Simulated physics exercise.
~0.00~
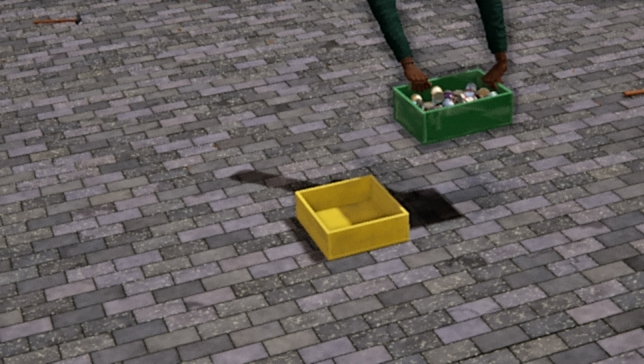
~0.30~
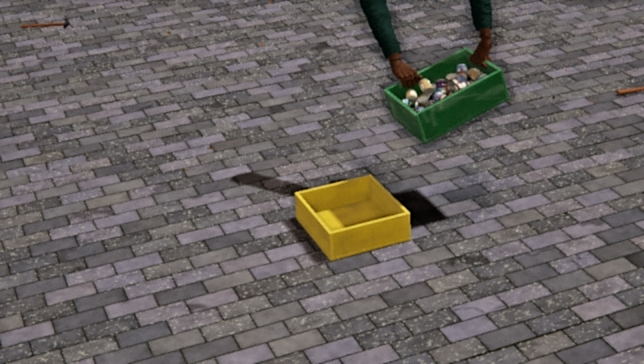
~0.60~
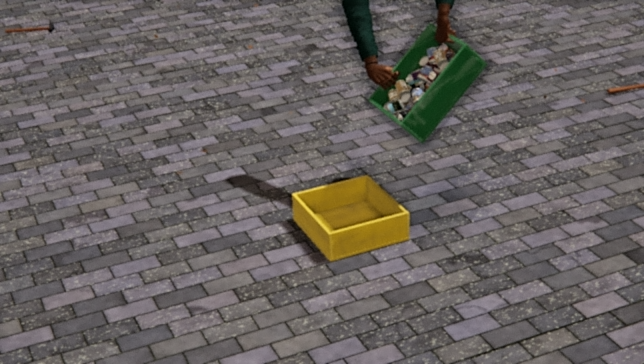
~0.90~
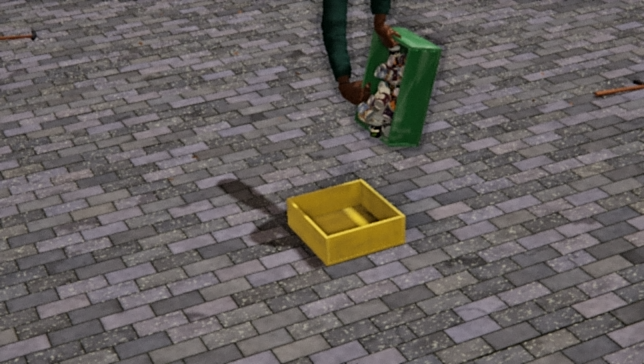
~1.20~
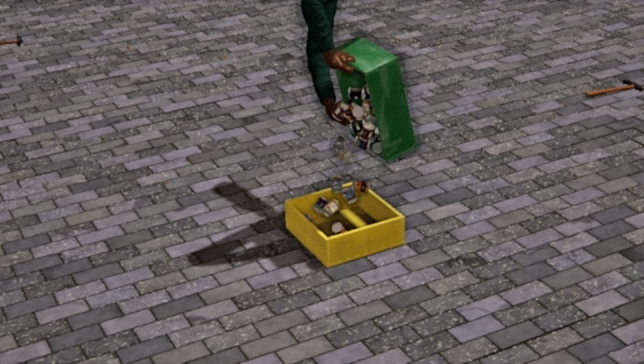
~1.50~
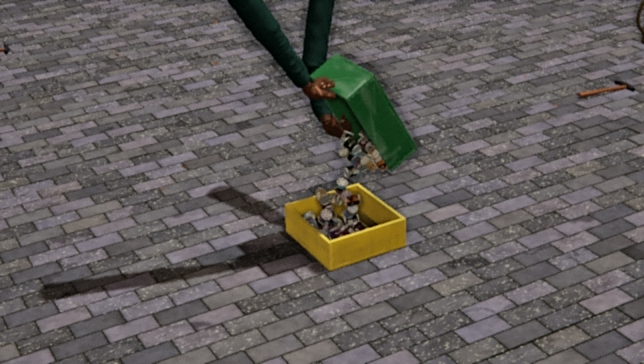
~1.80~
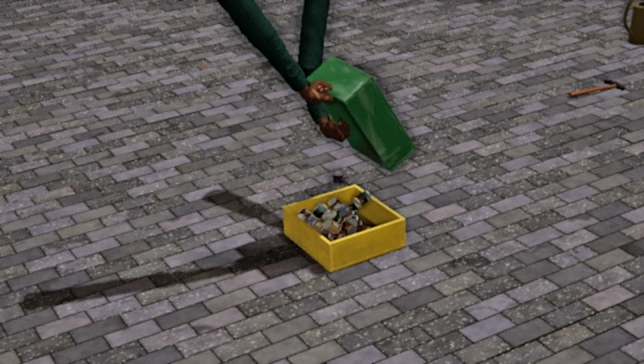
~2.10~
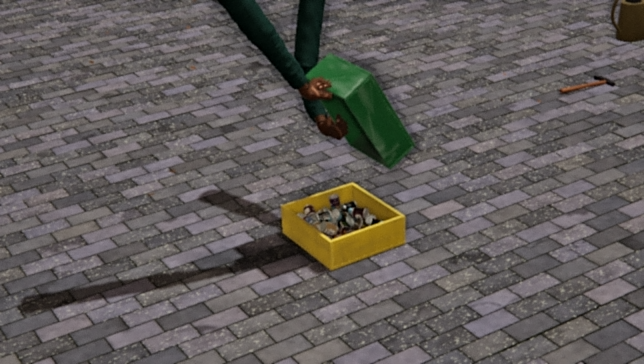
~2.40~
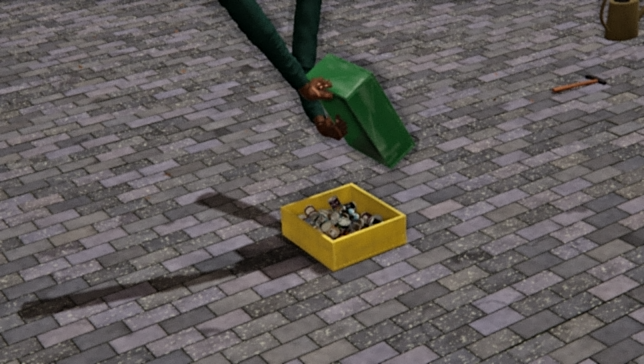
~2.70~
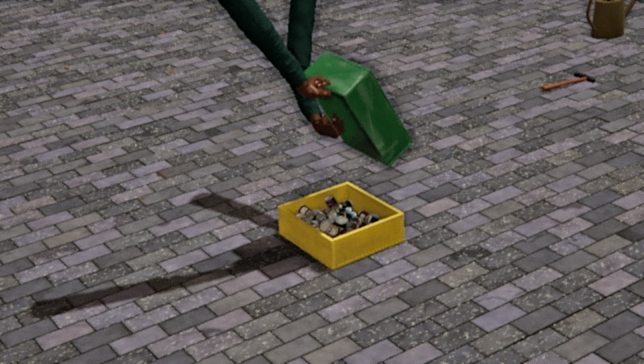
On a grey brick pavement, two hands in dark green sleeves lifted a green box full of small tins and tipped it steeply over a yellow carton, and the tins tumbled down until they all lay inside, with the green box held tilted above.
